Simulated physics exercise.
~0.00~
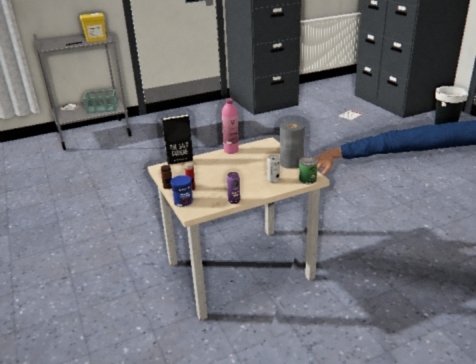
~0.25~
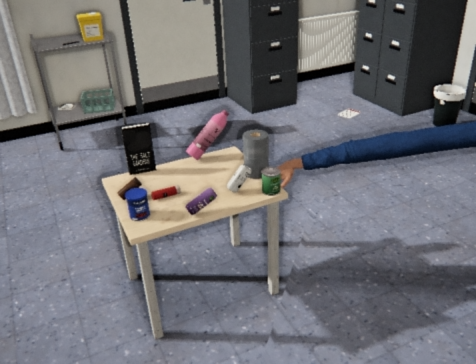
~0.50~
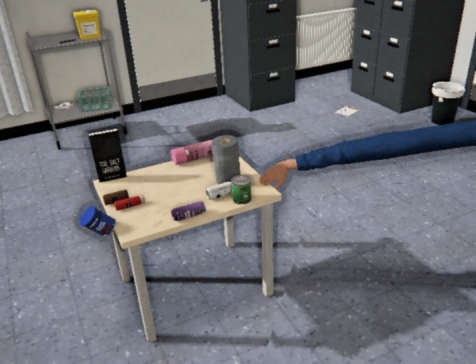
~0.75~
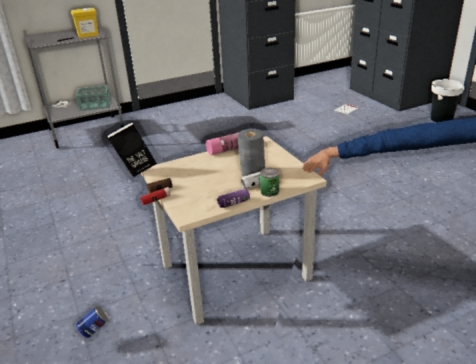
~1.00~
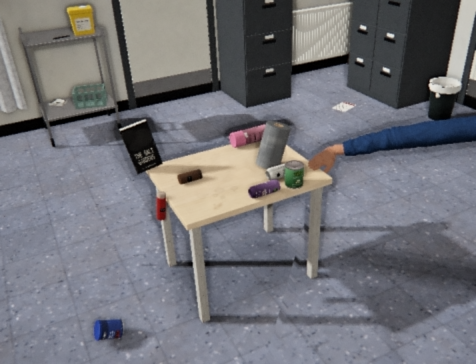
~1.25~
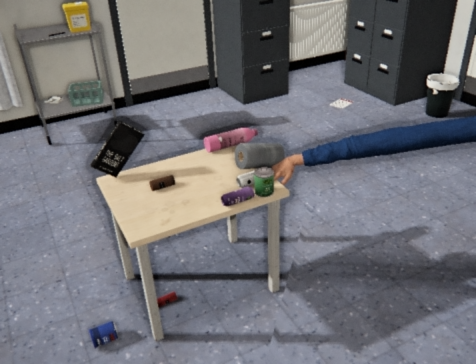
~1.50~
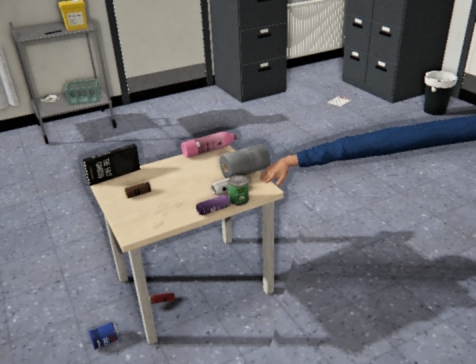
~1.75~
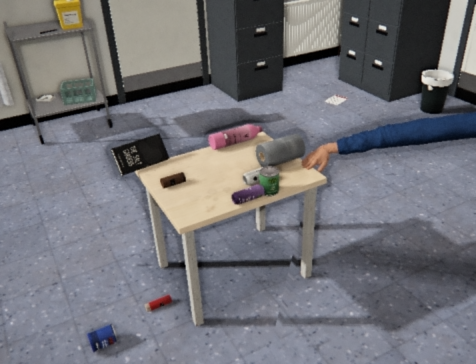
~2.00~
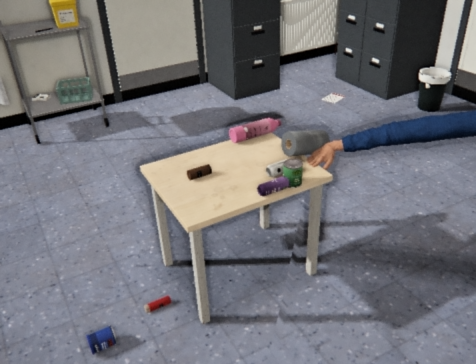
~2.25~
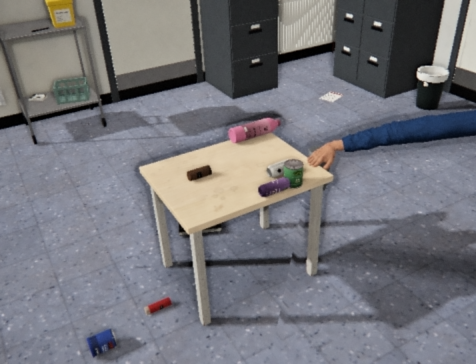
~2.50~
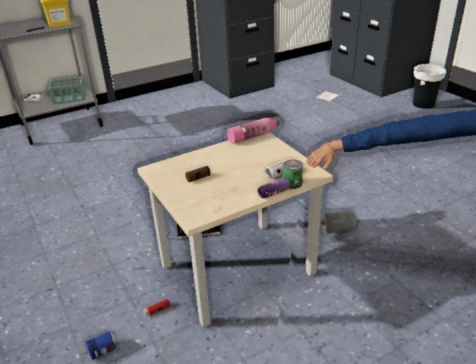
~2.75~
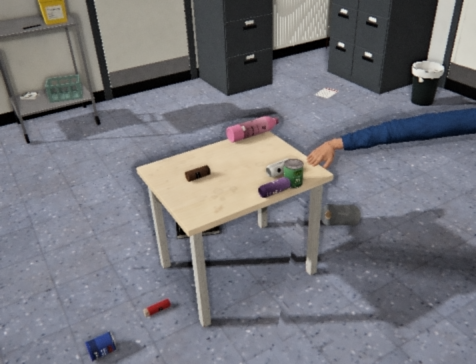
Small table jerking left and right beside an outstretched blue-sleeved arm, toppling bottles and cans and shedding four items onto the floor.
